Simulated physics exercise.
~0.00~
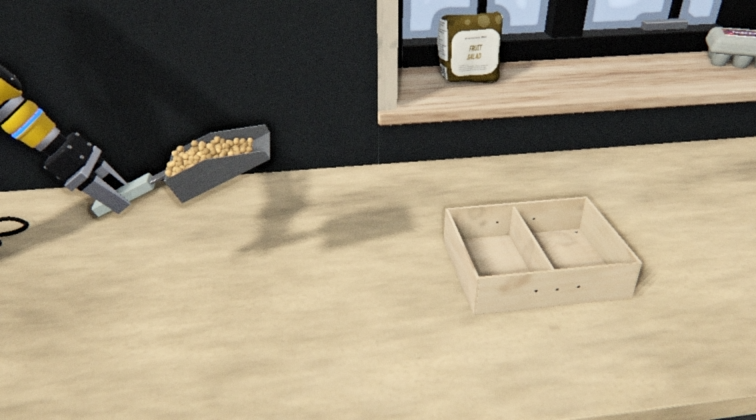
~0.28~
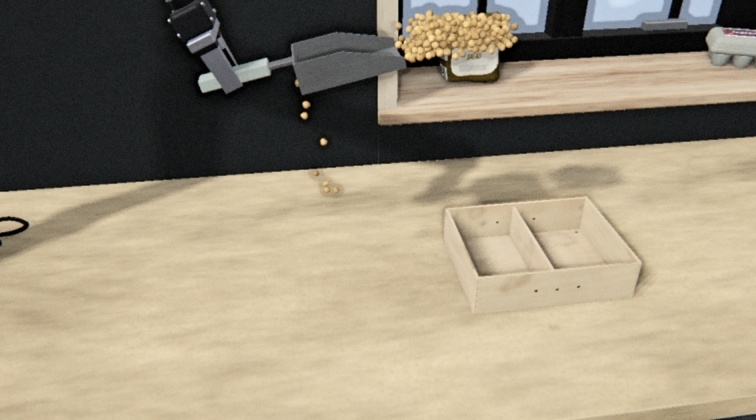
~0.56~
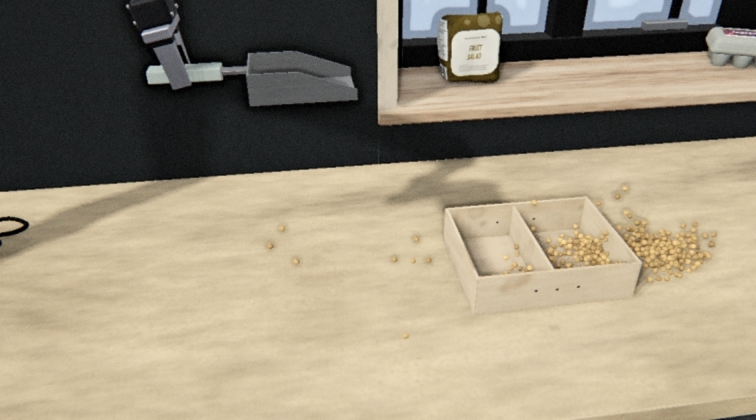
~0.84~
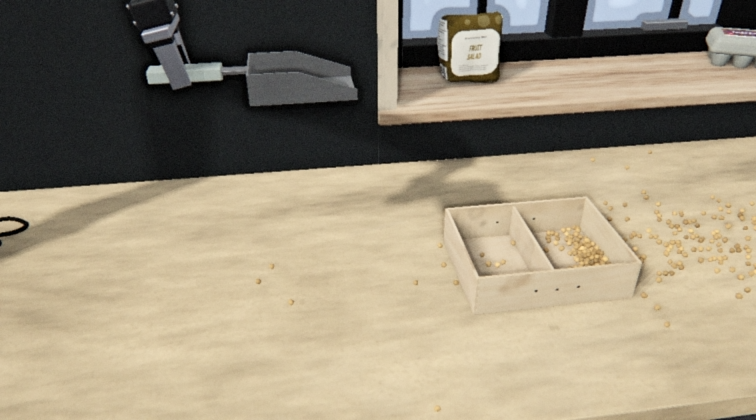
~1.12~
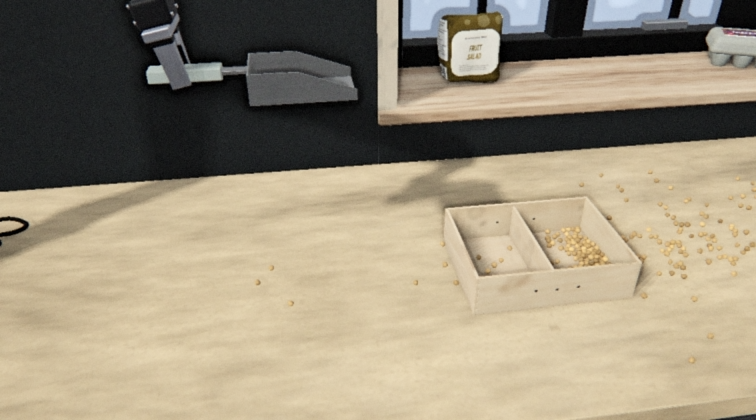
At the start, a robot arm on the left holds a grey scoop heaped with dried chickpeas above a pale wooden worktop, where a two-part wooden bin sits. The arm swings the scoop right and up, and the chickpeas fly off its front in a dense cluster while a few drop behind. The emptied scoop draws back to the left and stays still. The chickpeas land partly in the bin's right section, with many spilling onto the table beyond it. Those scatter to the right, leaving only a few in the left section at the end.
